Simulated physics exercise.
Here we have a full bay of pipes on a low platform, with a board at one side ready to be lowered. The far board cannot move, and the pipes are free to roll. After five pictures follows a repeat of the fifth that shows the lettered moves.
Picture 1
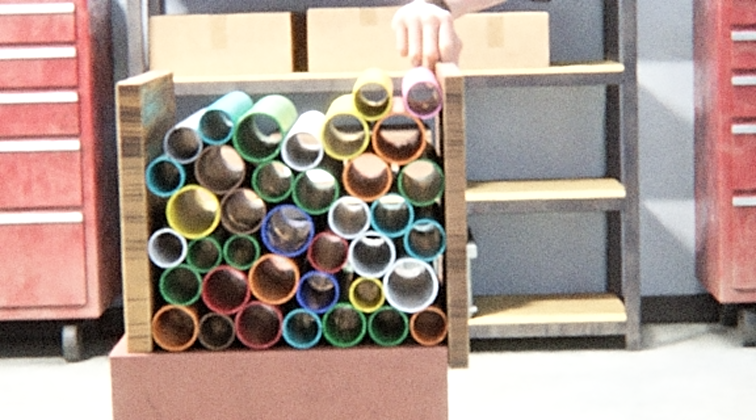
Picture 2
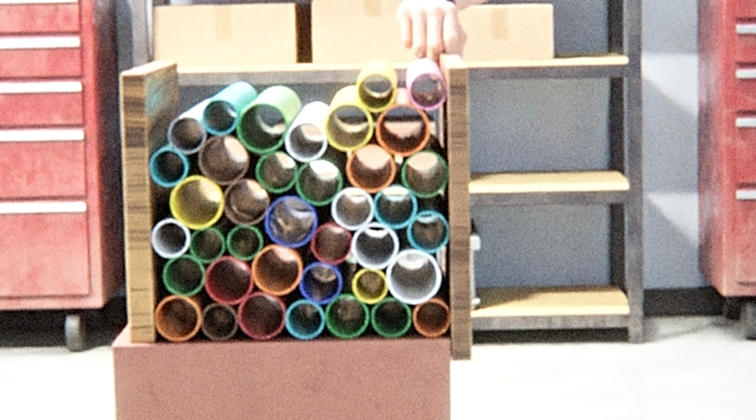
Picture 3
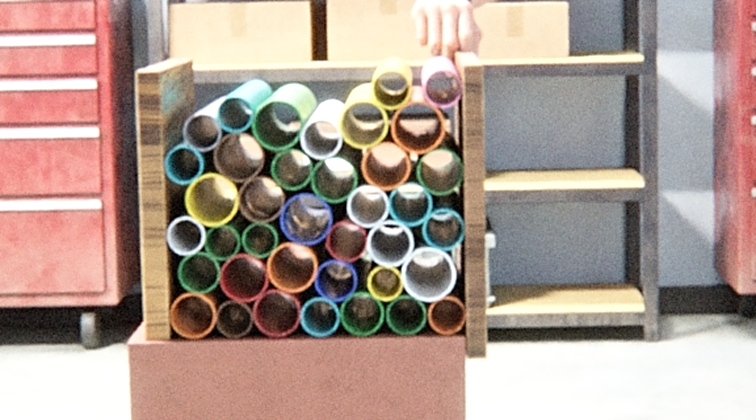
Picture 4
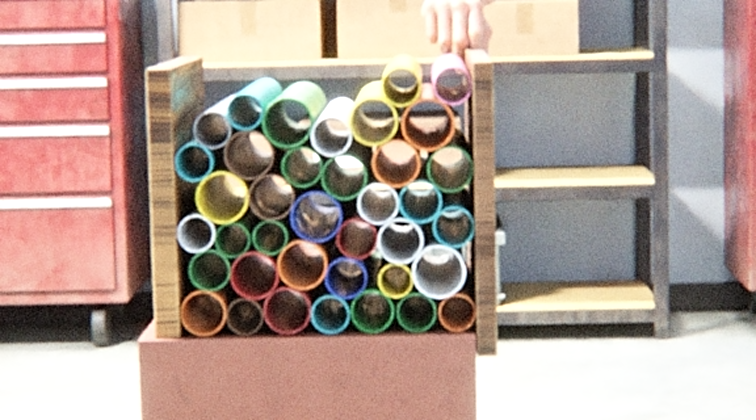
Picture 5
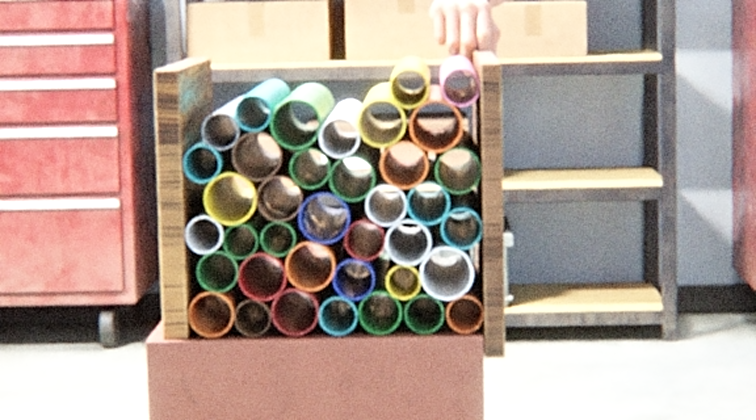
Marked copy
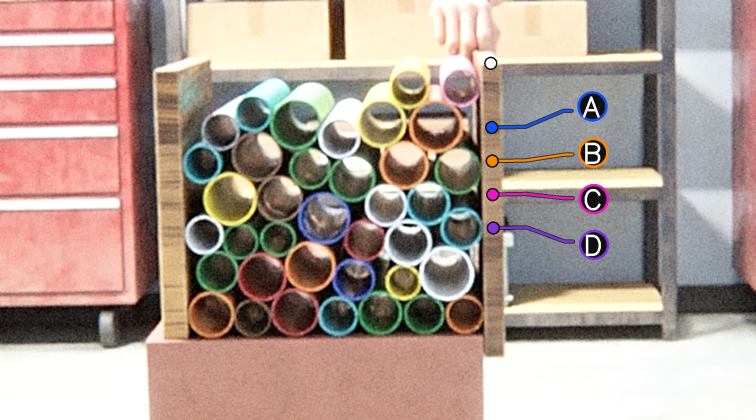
The footage shows colourful pipes stacked between two upright boards on a low reddish platform, with a hand resting at the top of the right board. The view drifts slightly left while the pipes, boards and hand stay essentially still.
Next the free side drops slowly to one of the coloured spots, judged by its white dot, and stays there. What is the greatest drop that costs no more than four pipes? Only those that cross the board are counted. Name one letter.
The answer is mark D.
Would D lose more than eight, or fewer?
It loses fewer than eight.
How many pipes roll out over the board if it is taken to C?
It comes to one.
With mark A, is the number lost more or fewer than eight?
At A, fewer than eight.
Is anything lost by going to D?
Yes.
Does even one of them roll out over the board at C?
Yes, at C.
On the marked copy, A at (492, 127); B at (492, 161); C at (493, 194); D at (493, 228); the white dot at (491, 64).
Following D. Soon after the start, top of the board (482, 138).
Later, top of the board (483, 223).
In the end, top of the board (483, 228), four out over the board.
As for the rest, A none out over the board; B none out over the board; C one out over the board.
